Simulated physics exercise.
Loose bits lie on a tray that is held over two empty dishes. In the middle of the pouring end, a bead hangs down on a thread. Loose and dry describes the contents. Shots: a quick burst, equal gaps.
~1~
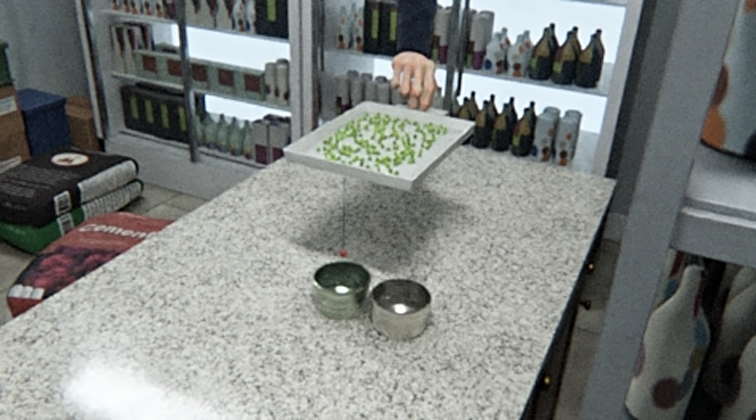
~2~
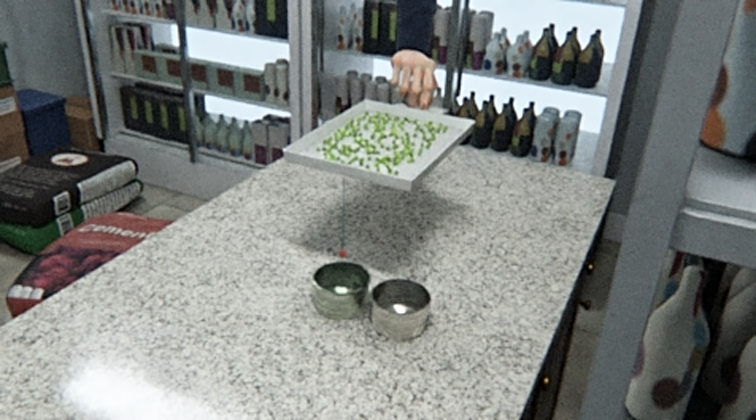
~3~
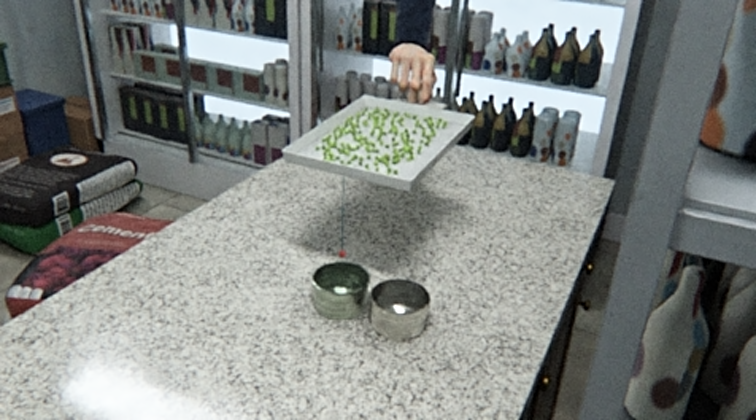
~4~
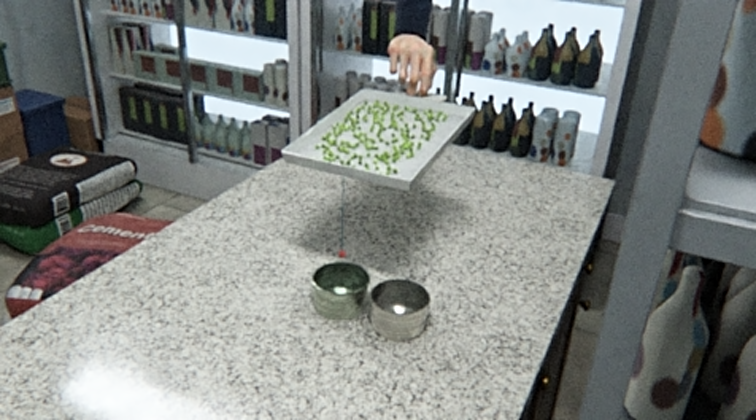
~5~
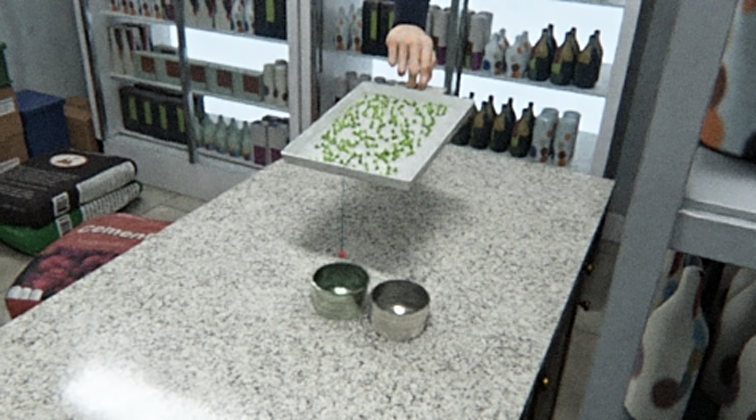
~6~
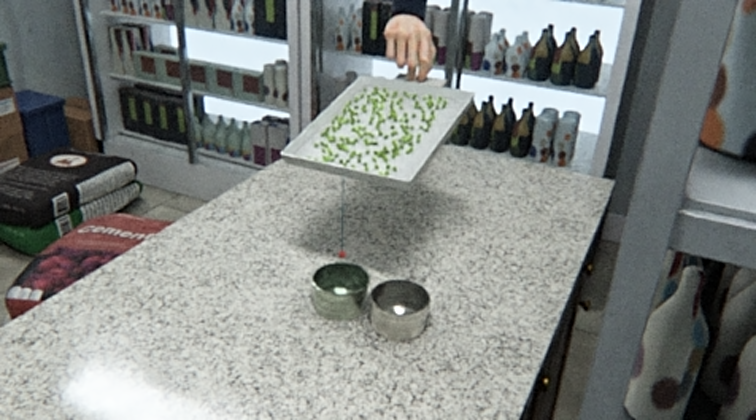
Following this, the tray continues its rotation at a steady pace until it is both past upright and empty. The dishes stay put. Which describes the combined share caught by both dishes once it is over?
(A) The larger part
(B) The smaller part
The smaller part.
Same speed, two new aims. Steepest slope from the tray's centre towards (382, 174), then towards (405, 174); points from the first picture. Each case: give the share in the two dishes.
Case one near 70 %; case two near 10 %.
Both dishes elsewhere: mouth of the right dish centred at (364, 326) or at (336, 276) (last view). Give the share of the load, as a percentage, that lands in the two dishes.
You'd get 0 in a hundred the first time and 70 in a hundred the second.
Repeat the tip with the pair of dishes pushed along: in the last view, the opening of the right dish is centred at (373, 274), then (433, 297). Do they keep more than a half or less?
Result, first place: Not as much as half; second place: Not as much as half.
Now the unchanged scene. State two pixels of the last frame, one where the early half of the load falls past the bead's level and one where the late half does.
It passes near (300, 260) first and then near (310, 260).
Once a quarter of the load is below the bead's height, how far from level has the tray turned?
About 105° of tilt.
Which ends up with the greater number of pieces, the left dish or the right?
That's going to be the left-positioned one.
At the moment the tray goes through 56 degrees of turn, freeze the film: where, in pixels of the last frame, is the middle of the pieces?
Somewhere near pixel (329, 163).
Soon after the last picture, tray tipped steeply; nearly all on the tray; a stray few outside both; a stray few in the air.
A little later, tray tipped right over; nearly all on the tray; a stray few outside both; a stray few in the air.
Later still, tray tipped past a quarter turn; a stray few in the right dish; about a quarter in the left dish; most outside both.
At rest, tray tipped past a quarter turn; a stray few in the right dish; about a quarter in the left dish; most outside both.
